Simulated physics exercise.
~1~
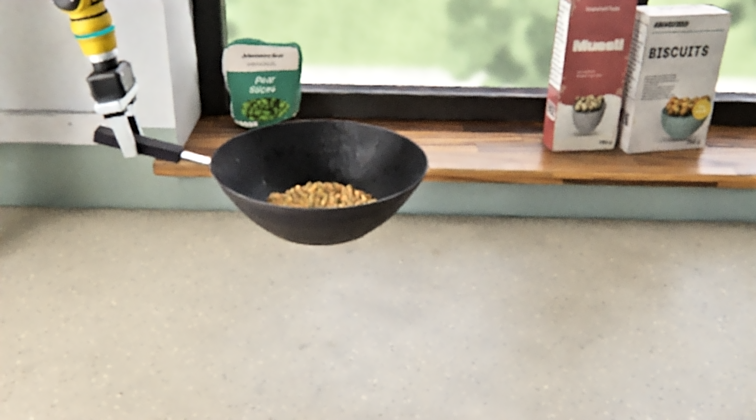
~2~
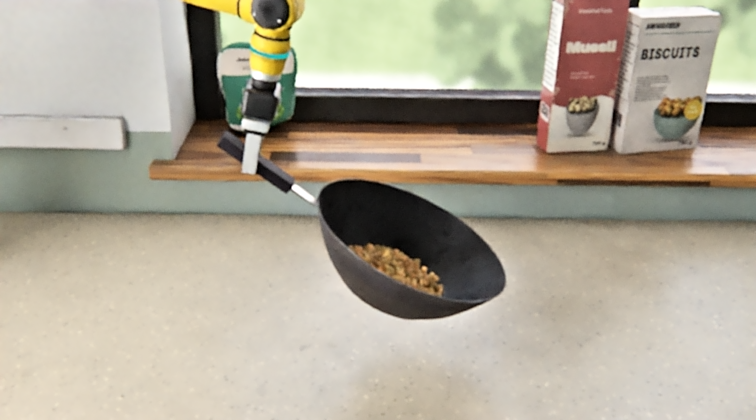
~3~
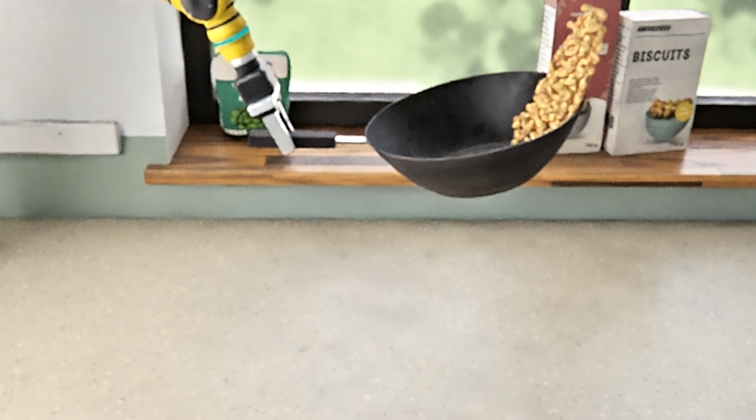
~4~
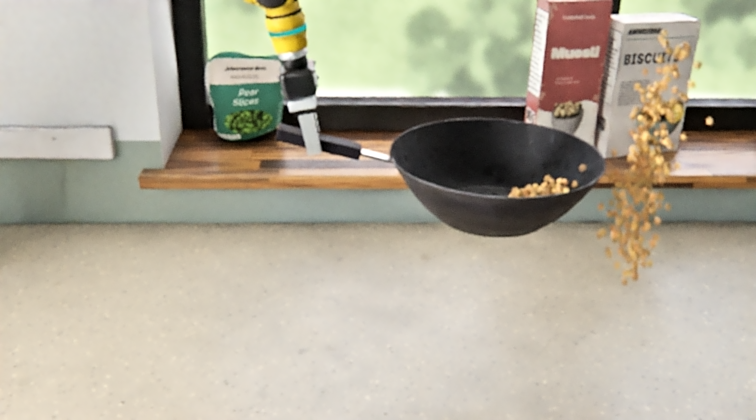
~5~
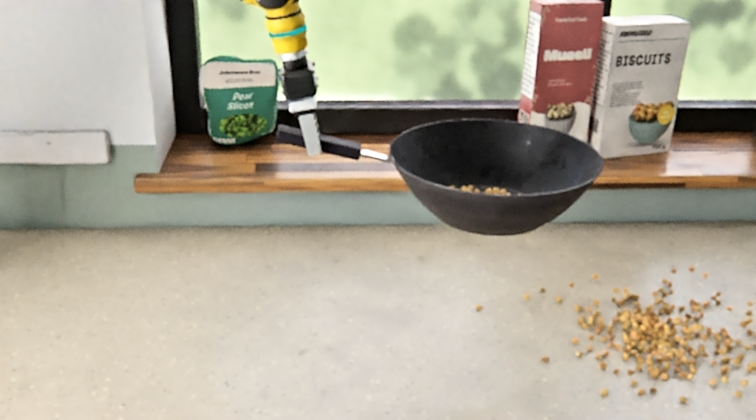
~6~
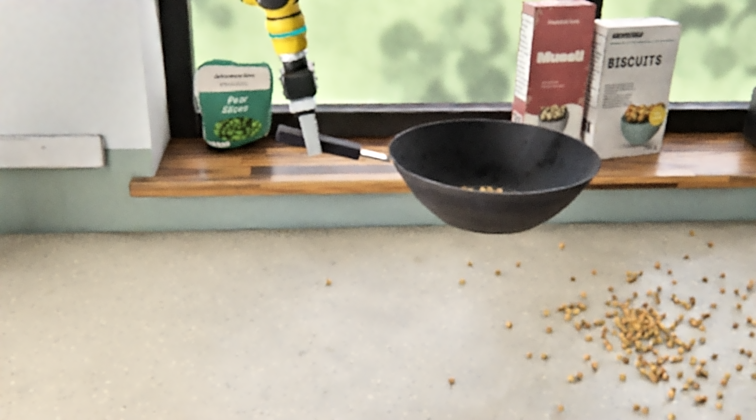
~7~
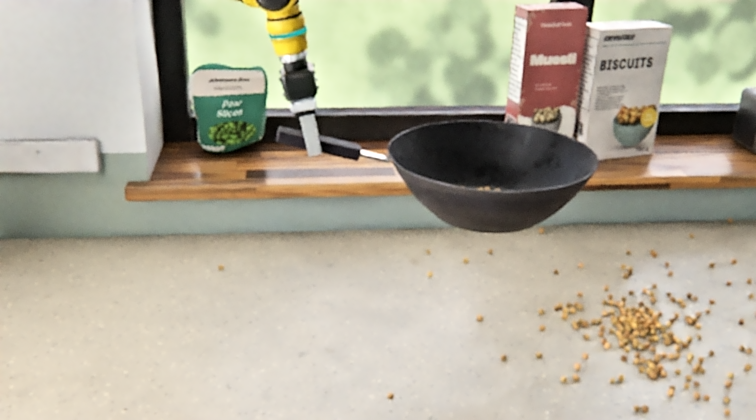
A yellow and black robot arm swung a dark wok of chickpeas down and to the right, then flicked it upward, flinging most of them past the right rim. They scattered across the counter while the wok stopped level with some still inside.
